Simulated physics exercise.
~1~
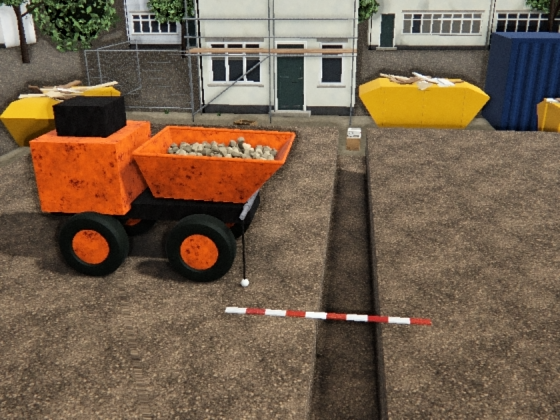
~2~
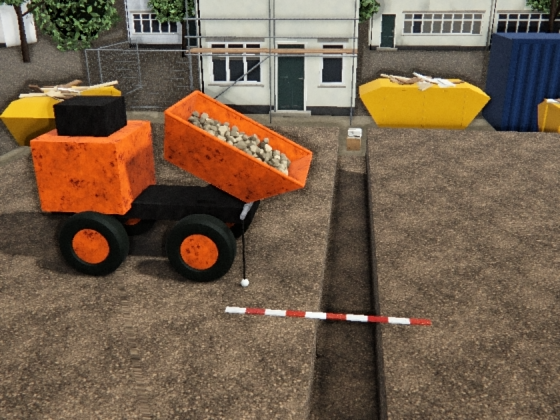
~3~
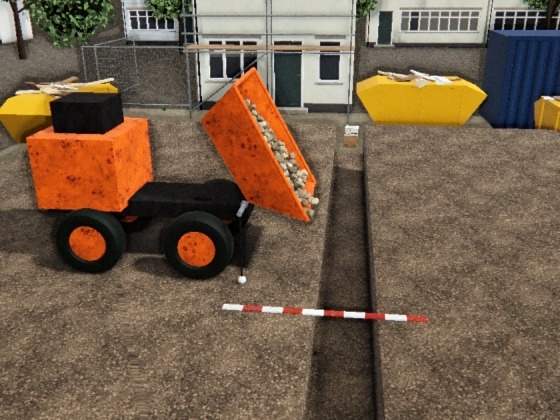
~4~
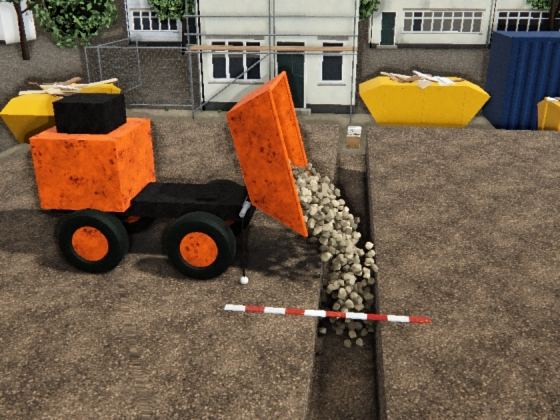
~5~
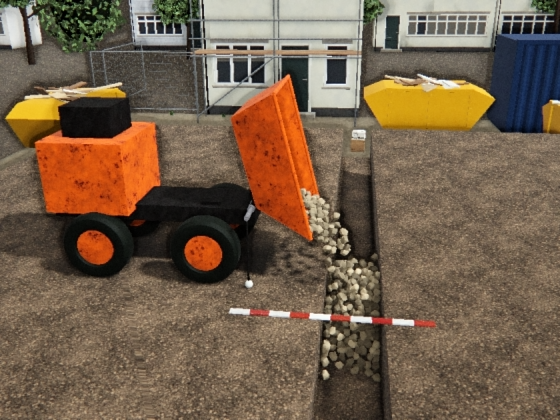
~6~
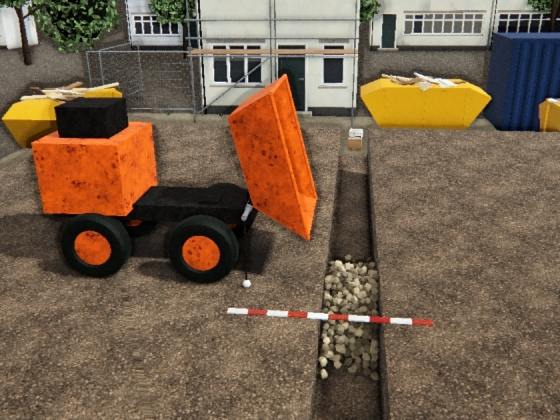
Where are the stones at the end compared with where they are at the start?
At the start the stones are heaped in the dumper's orange skip, to the left of the trench. At the end they lie down in the trench, around where the striped staff crosses it.
